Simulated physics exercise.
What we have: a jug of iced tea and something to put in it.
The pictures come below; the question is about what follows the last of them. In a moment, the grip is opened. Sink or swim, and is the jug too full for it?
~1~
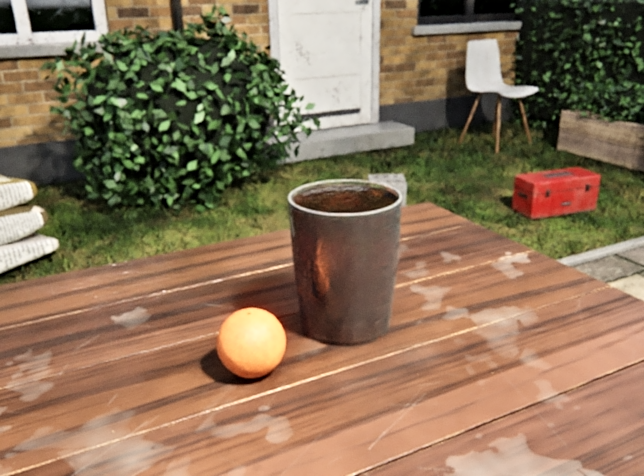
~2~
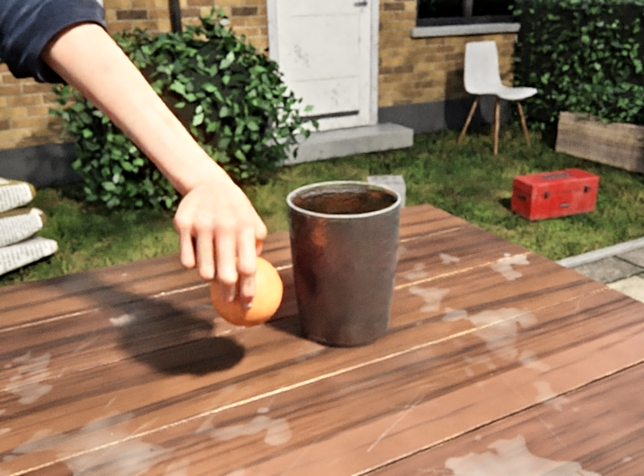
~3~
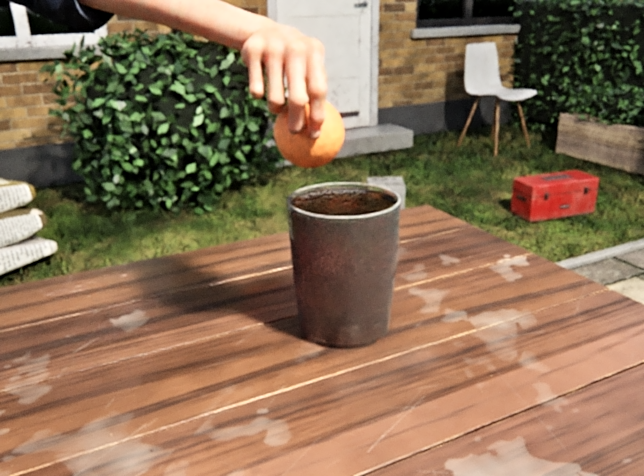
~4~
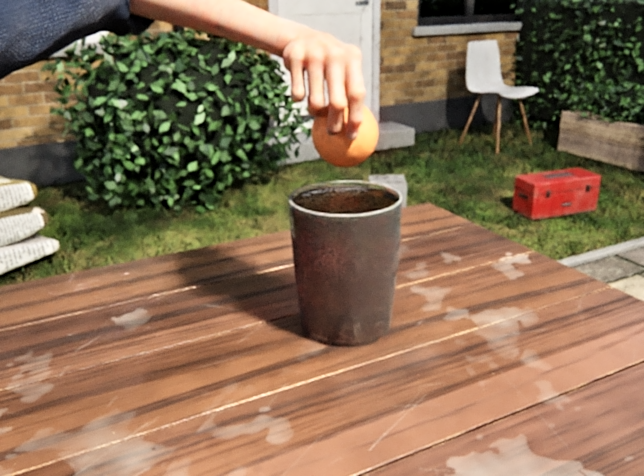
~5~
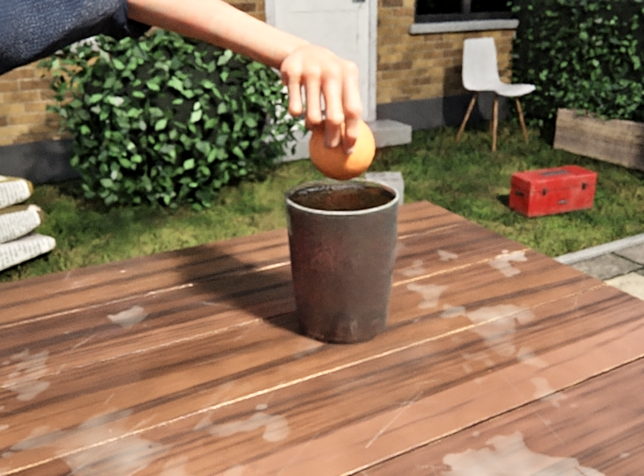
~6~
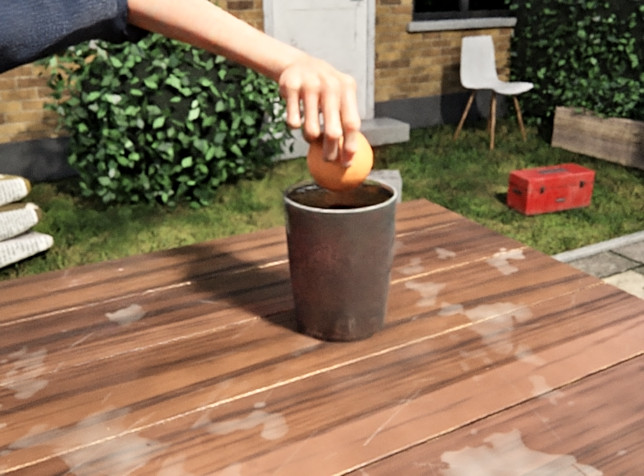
Put in the iced tea, the thing stays afloat, and the jug spills over.
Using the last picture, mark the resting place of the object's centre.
My best guess is around (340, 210).
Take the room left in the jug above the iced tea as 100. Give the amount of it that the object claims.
I'd estimate close to 220 per cent.
Next, the orange enters the iced tea; the jug is full to the brim.
After that, the orange comes up again; the jug is full to the brim; it has run over.
Finally, the orange rides on the surface; the jug is full to the brim; it has run over.
